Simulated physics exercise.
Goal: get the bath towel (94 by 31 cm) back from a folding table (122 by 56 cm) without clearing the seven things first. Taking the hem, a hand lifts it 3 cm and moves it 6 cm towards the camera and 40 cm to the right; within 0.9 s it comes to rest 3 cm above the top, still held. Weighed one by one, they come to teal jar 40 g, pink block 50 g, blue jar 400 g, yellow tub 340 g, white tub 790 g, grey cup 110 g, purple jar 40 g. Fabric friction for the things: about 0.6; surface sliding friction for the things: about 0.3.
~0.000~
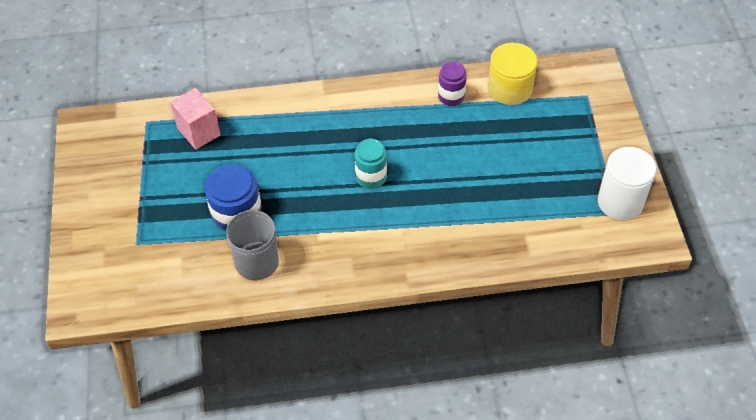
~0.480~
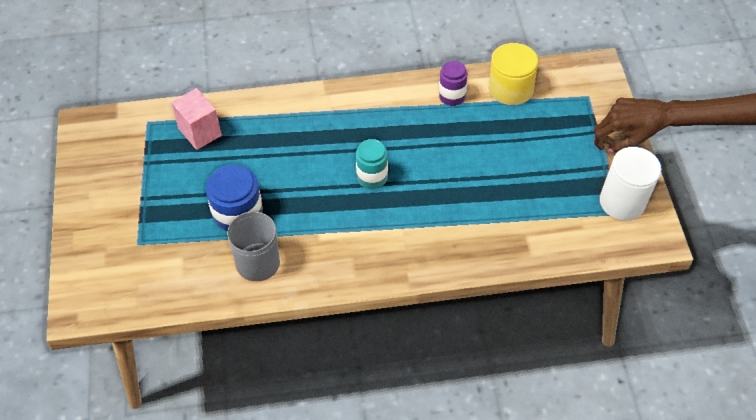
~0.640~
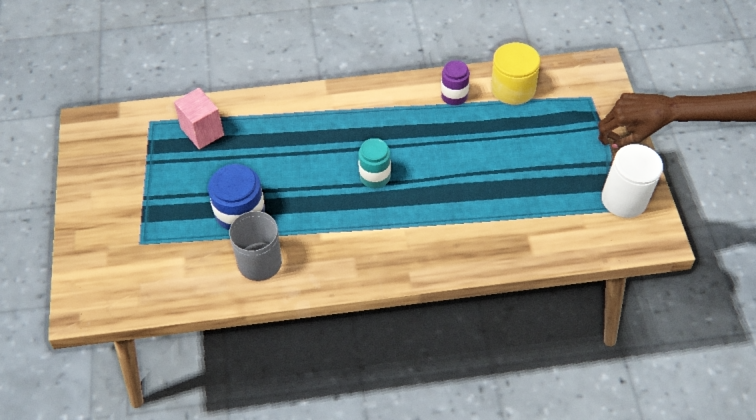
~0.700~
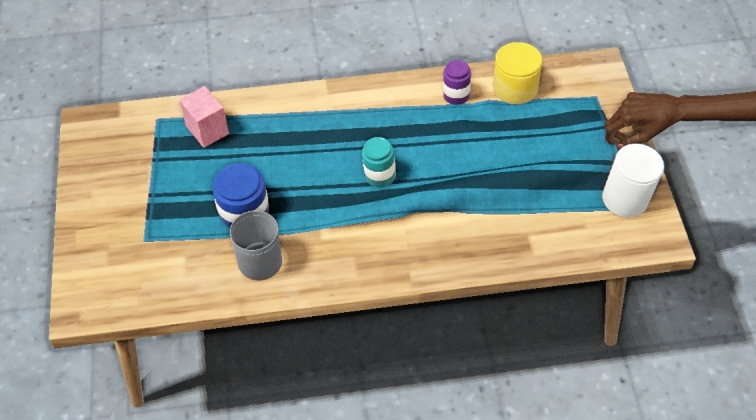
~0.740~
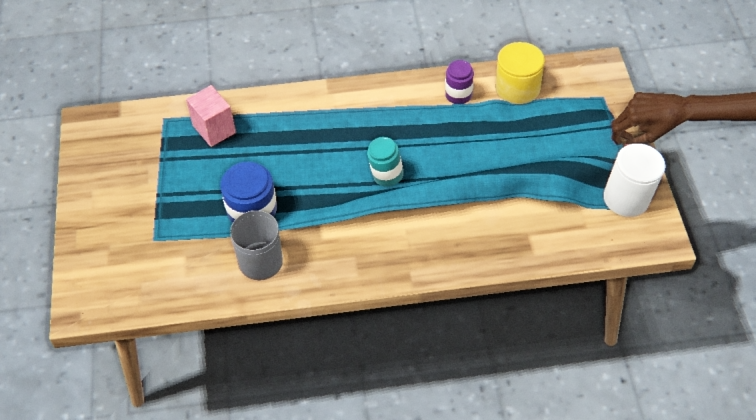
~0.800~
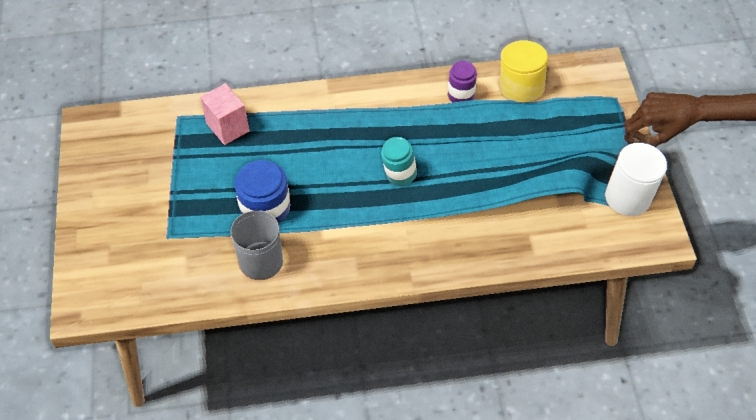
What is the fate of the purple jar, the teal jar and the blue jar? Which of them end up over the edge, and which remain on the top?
As it ends, the purple jar remains on top, the teal jar remains on top, the blue jar remains on top.
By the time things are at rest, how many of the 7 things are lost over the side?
In total, 2 of the things.
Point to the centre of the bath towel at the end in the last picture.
The midpoint is close to pixel (576, 152).
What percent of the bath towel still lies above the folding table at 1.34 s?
I'd estimate close to 70 per cent.
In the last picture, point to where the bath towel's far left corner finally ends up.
It ends up approximately at (349, 106).
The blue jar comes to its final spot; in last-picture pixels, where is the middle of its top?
(446, 158).
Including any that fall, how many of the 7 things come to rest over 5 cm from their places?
Count recorded: 5.
At 1.0 s, 95 % of the bath towel is still over the top; teal jar 16 cm off its start, blue jar 16 cm off its start, purple jar 2 cm off its start.
At 1.2 s, 80 % of the bath towel is still over the top; teal jar 28 cm off its start, blue jar 27 cm off its start, purple jar 2 cm off its start.
At 1.3 s, 70 % of the bath towel is still over the top; teal jar 38 cm off its start at (570, 133), blue jar 37 cm off its start at (428, 160), purple jar 2 cm off its start at (465, 68).
At 1.5 s, 65 % of the bath towel is still over the top; teal jar 42 cm off its start, blue jar 41 cm off its start, purple jar 2 cm off its start.
At 3.1 s, 65 % of the bath towel is still over the top; teal jar 42 cm off its start at (587, 136), blue jar 41 cm off its start at (446, 158), purple jar 2 cm off its start at (465, 68), pink block 41 cm off its start at (401, 93).
